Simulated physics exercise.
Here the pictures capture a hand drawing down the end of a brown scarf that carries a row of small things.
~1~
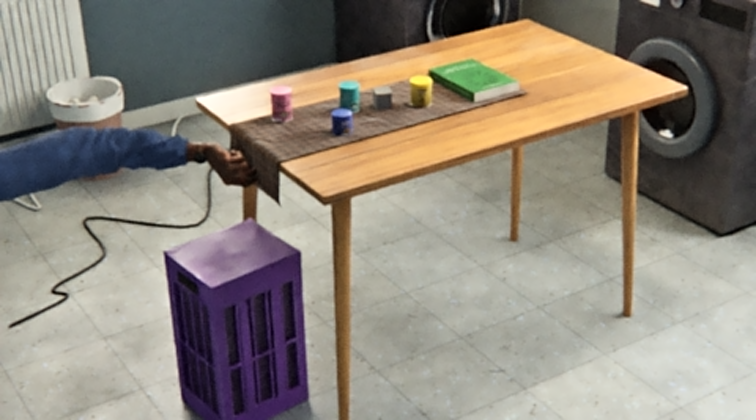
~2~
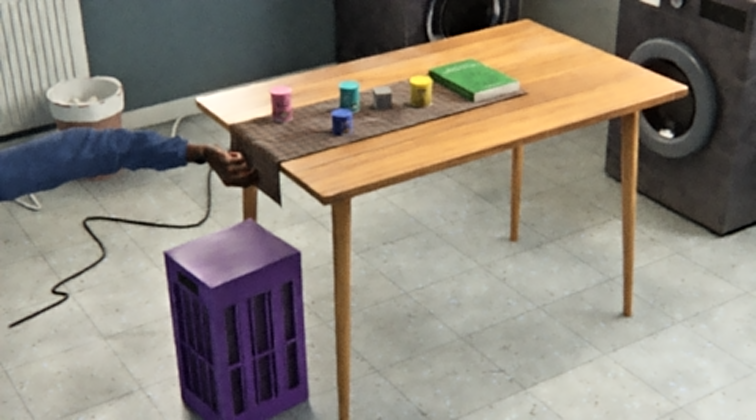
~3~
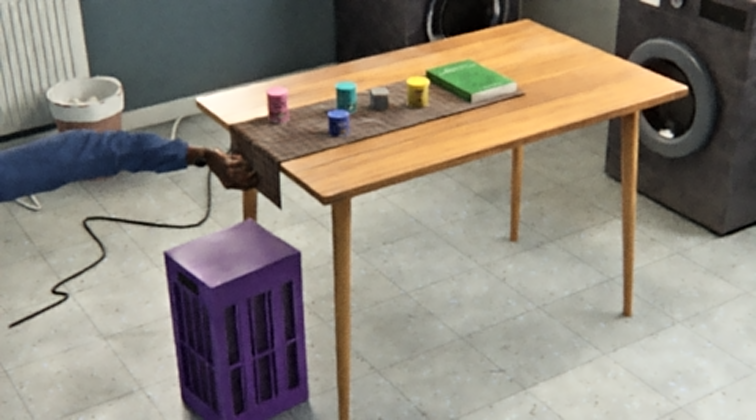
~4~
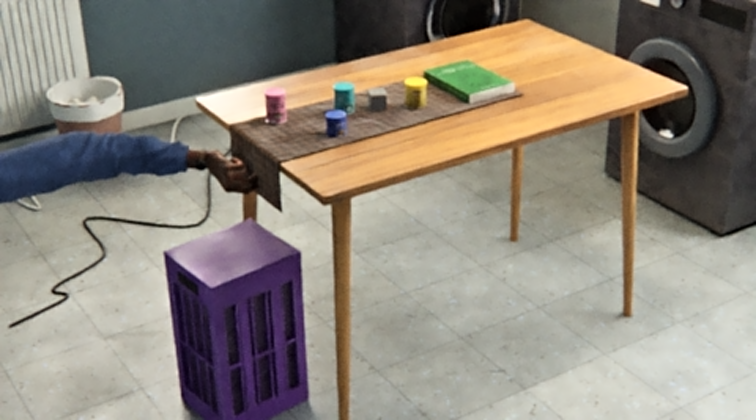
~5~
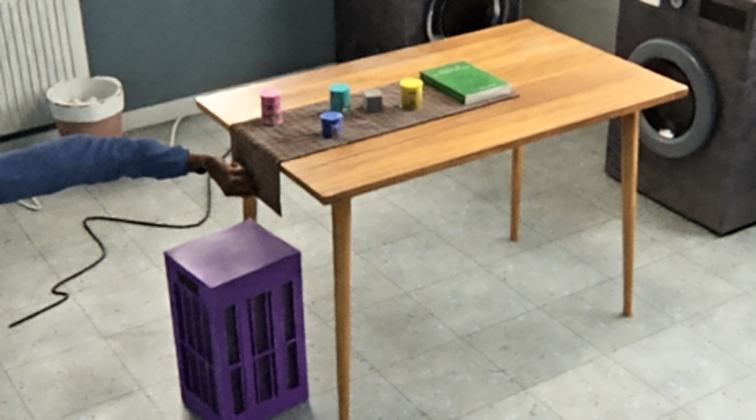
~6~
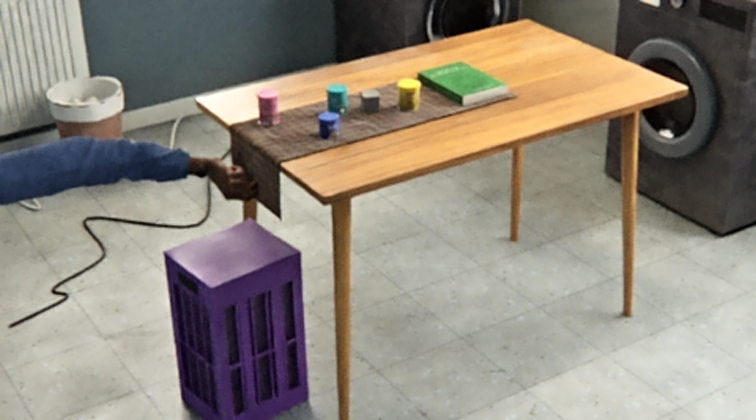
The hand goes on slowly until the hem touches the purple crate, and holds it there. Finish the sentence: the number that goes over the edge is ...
The number that goes over the edge is one.
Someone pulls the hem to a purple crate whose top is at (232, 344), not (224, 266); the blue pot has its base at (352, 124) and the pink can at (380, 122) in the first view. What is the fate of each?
The blue pot? Lost. The pink can? Lost.
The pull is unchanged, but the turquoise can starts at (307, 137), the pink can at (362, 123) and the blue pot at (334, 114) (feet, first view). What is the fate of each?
For the turquoise can it's falling, for the pink can it's staying, for the blue pot it's staying.
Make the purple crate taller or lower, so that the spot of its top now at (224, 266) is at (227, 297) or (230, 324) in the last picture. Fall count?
The numbers are 2 and 3.
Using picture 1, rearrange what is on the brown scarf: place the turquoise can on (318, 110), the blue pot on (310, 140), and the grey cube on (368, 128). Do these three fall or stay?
Start with the turquoise can, which is kept; next the blue pot, which is lost; last the grey cube, which is kept.
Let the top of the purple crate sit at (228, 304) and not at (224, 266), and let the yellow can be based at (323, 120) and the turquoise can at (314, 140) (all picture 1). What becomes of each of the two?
The yellow can? Lost. The turquoise can? Lost.
Soon after, hem near (258, 219); all still up.
Then, hem on the crate; pink can gone.
At rest, hem on the crate; pink can gone. It carries off one.
